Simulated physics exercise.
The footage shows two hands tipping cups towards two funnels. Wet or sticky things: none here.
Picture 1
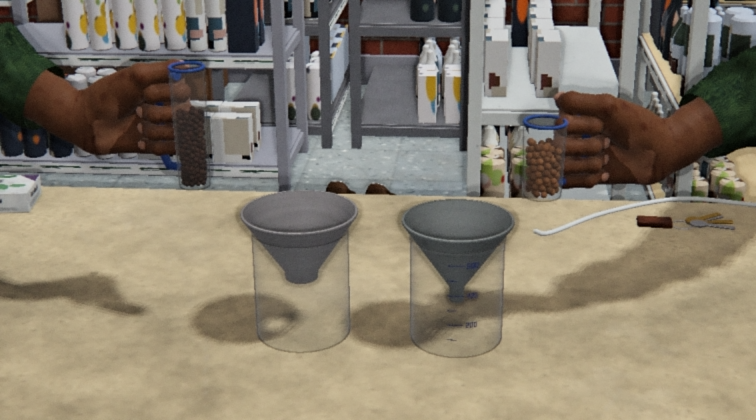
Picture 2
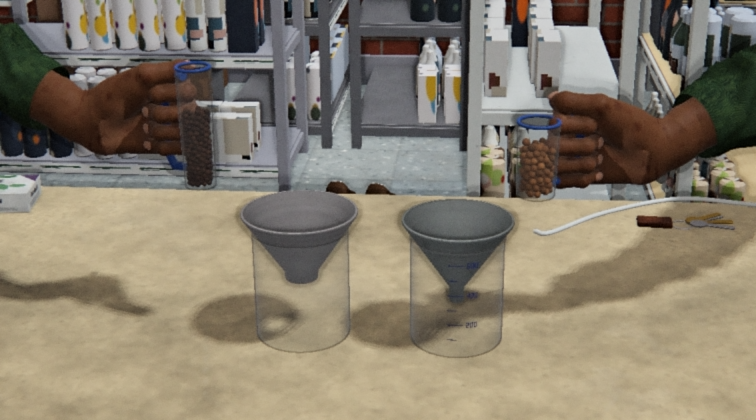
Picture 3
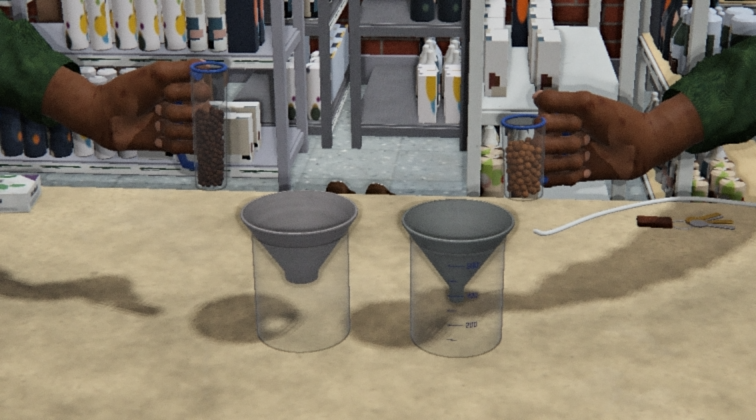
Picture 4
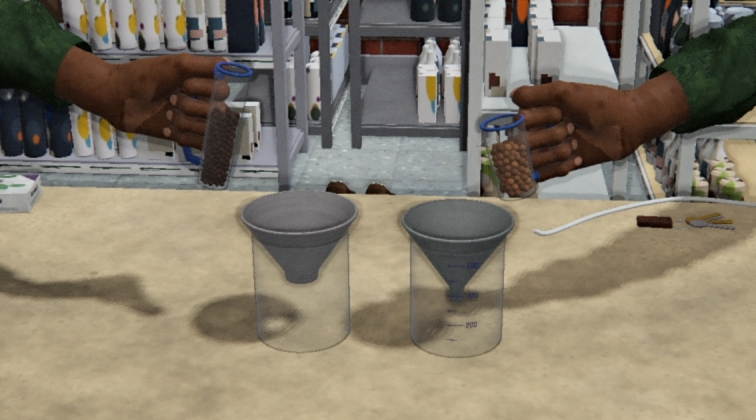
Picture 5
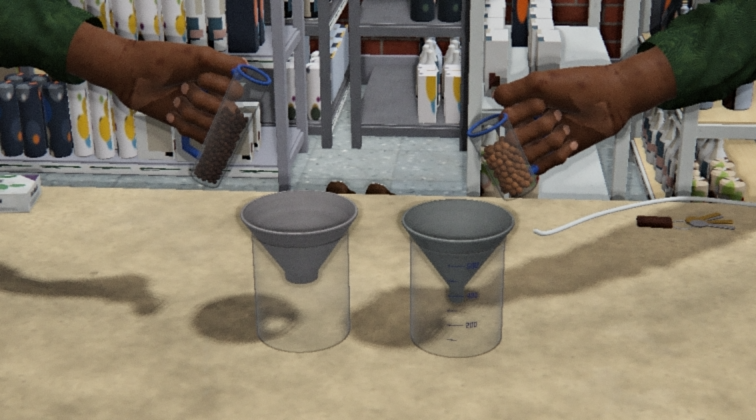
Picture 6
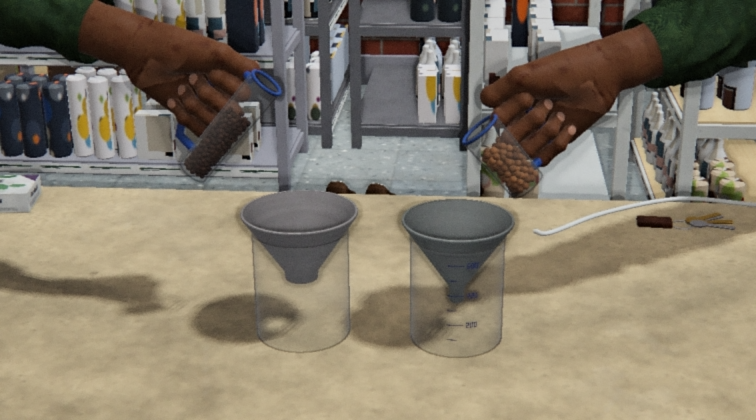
Two hands held clear cups of dark berries and brown balls behind two grey funnels set in clear beakers, drew the cups inward, then tilted them steadily toward each other above the counter.
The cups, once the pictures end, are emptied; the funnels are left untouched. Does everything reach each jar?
My prediction: Left: I expect it will drain completely; right: I expect it will get stuck.
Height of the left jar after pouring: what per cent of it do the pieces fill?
I'd say close to 10 in a hundred.
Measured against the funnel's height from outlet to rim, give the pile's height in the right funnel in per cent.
Something like 65 in a hundred, I reckon.
Then, 0.20 s on from there, left, the whole lot still in the cup; right, the whole lot still in the cup.
Then, 0.46 s on from there, left, the whole lot still in the cup; right, the whole lot still in the cup.
Then, 0.74 s on from there, left, all but a few still in the cup, only a few in or over the funnel; right, the bulk still in the cup, near a quarter in or over the funnel.
In the end, left, the whole lot down in the jar; right, all but a few stuck in the funnel, only a few down in the jar.
